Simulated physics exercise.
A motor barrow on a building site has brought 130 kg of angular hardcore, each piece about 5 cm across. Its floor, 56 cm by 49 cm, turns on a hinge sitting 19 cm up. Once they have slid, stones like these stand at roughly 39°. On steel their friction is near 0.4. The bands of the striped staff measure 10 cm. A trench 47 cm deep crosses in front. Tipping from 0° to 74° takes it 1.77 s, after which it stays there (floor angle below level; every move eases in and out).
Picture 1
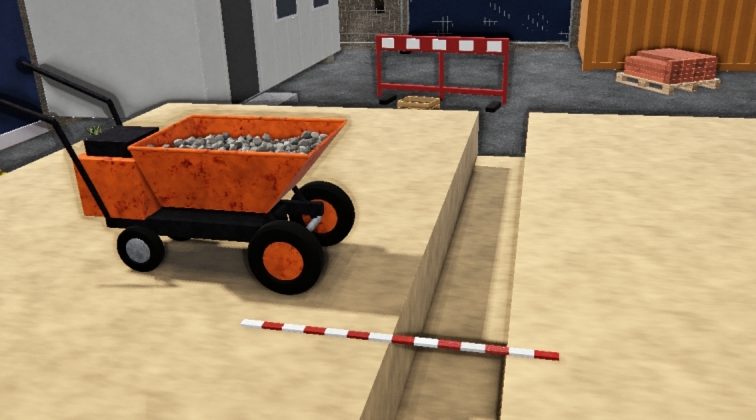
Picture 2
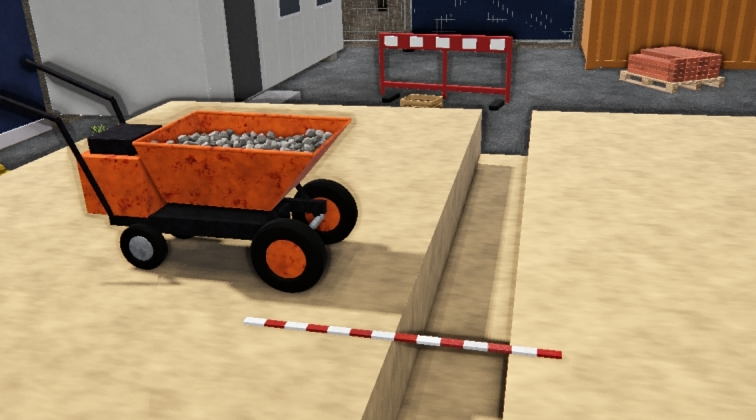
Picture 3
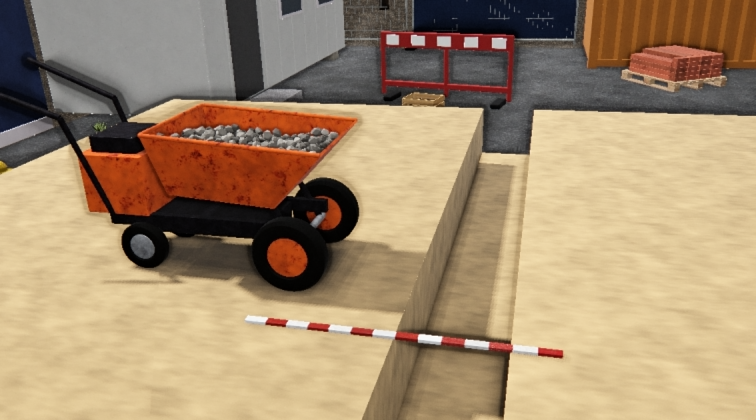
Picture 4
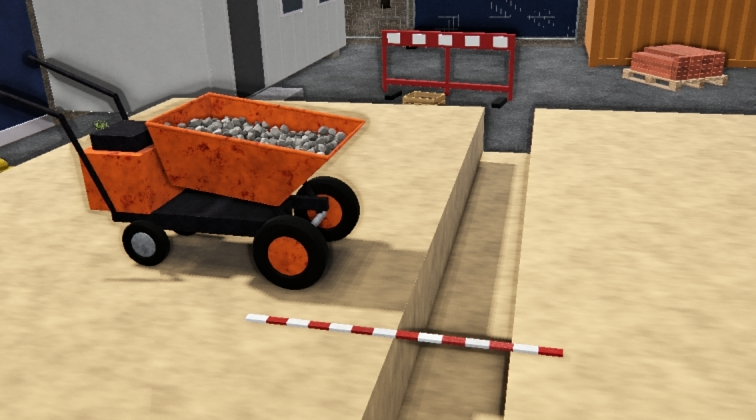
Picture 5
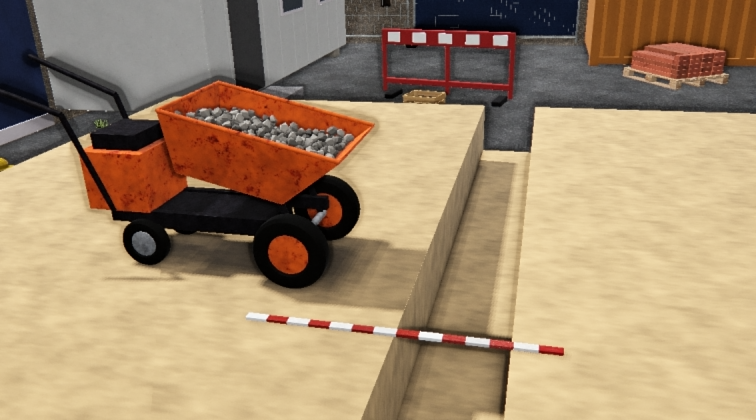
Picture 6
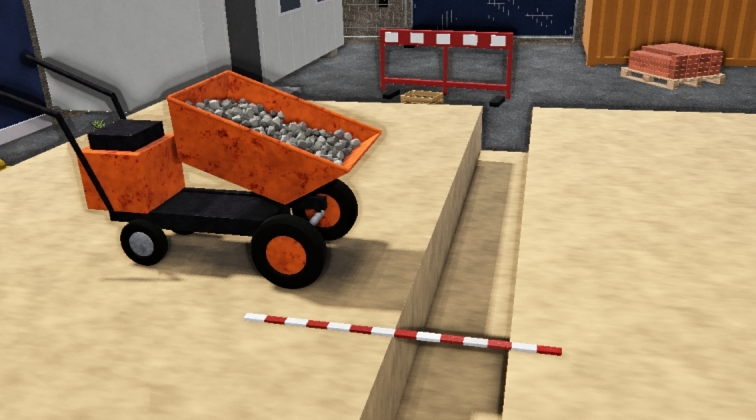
On a building site, an orange motor barrow loaded with grey stones stood still beside a trench with a striped staff across it, while its skip slowly tilted forward to the right, its back end rising.
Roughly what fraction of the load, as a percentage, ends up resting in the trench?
Roughly 100 per cent of the load.
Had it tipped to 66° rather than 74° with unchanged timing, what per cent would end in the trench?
Roughly 70% would end there.
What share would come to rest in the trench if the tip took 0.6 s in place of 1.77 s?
Close to 100 per cent then.
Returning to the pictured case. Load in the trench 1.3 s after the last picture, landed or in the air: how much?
About 35%.
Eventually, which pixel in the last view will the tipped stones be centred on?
(464, 340).
Then, 0.7 s after the last picture the floor is at 63°, 100 % in the skip; the foremost stones are at (404, 222).
Then, 1.3 s after the last picture the floor is at 74°, 66 % in the skip, 34 % in the trench; the foremost stones are at (505, 355).
Then, 1.6 s after the last picture the floor is at 74°, 31 % in the skip, 69 % in the trench; the foremost stones are at (510, 330).
Then, 3.6 s after the last picture the floor is at 74°, 0 % in the skip, 100 % in the trench; the foremost stones are at (505, 355).
